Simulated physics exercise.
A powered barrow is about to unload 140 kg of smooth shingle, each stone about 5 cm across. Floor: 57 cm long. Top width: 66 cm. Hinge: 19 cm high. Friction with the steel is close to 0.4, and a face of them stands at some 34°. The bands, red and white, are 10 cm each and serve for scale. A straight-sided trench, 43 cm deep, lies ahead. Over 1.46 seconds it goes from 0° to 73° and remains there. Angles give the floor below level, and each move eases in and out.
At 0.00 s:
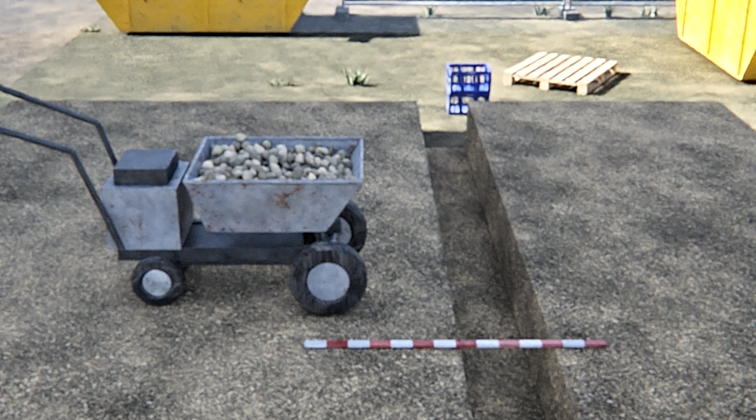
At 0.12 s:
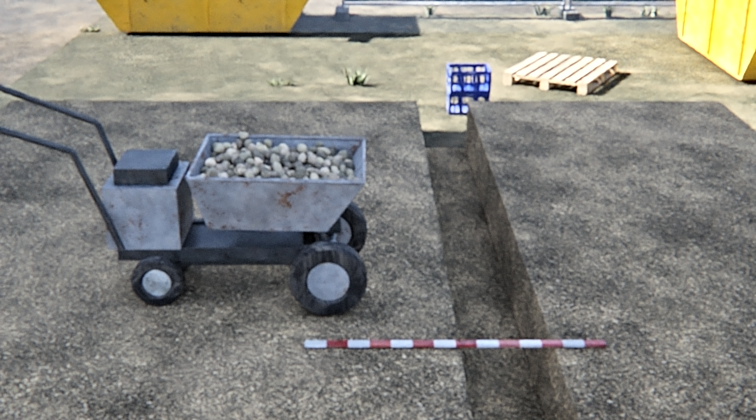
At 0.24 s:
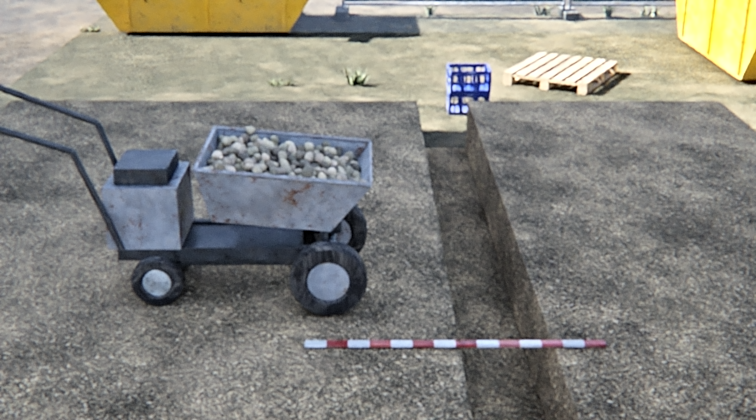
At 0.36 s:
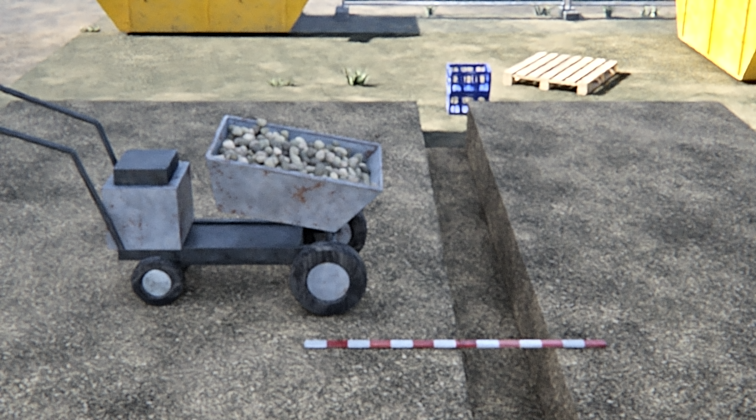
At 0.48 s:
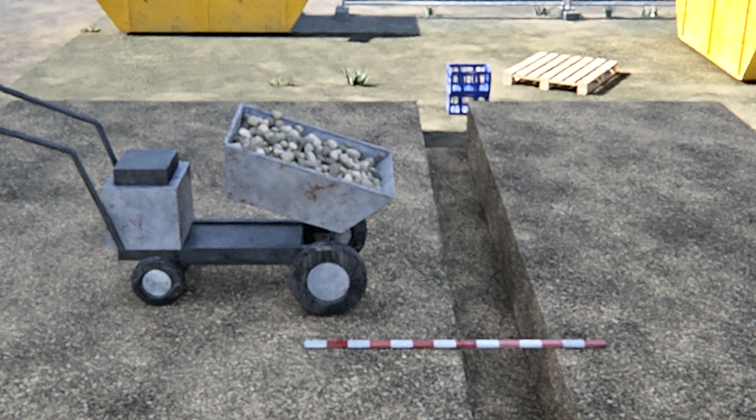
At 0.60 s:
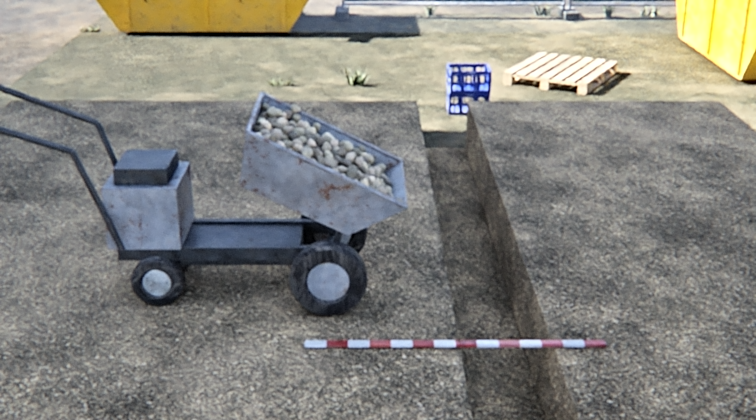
Grey skip of a powered barrow, loaded with smooth rounded stones, rising at its left end and tilting rightward beside a straight-sided trench.
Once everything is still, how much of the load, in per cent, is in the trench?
About 100 per cent.
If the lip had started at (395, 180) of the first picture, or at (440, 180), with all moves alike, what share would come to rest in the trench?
I'd expect close to 95 per cent at the first and 50 per cent at the second.
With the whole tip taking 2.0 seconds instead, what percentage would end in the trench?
About 100 percent, I'd say.
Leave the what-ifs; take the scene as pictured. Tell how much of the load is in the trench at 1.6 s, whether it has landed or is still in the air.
I'd put it near 55 per cent.
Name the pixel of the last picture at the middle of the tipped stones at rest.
Roughly at pixel (489, 343).
After 1.1 s the floor is at 62°; 98 % in the tray, 2 % short of the trench; the foremost stones are at (454, 243).
After 1.6 s the floor is at 73°; 46 % in the tray, 1 % short of the trench, 53 % in the trench; the foremost stones are at (524, 345).
After 1.9 s the floor is at 73°; 19 % in the tray, 1 % short of the trench, 80 % in the trench; the foremost stones are at (529, 357).
After 3.9 s the floor is at 73°; 0 % in the tray, 100 % in the trench; the foremost stones are at (528, 347).
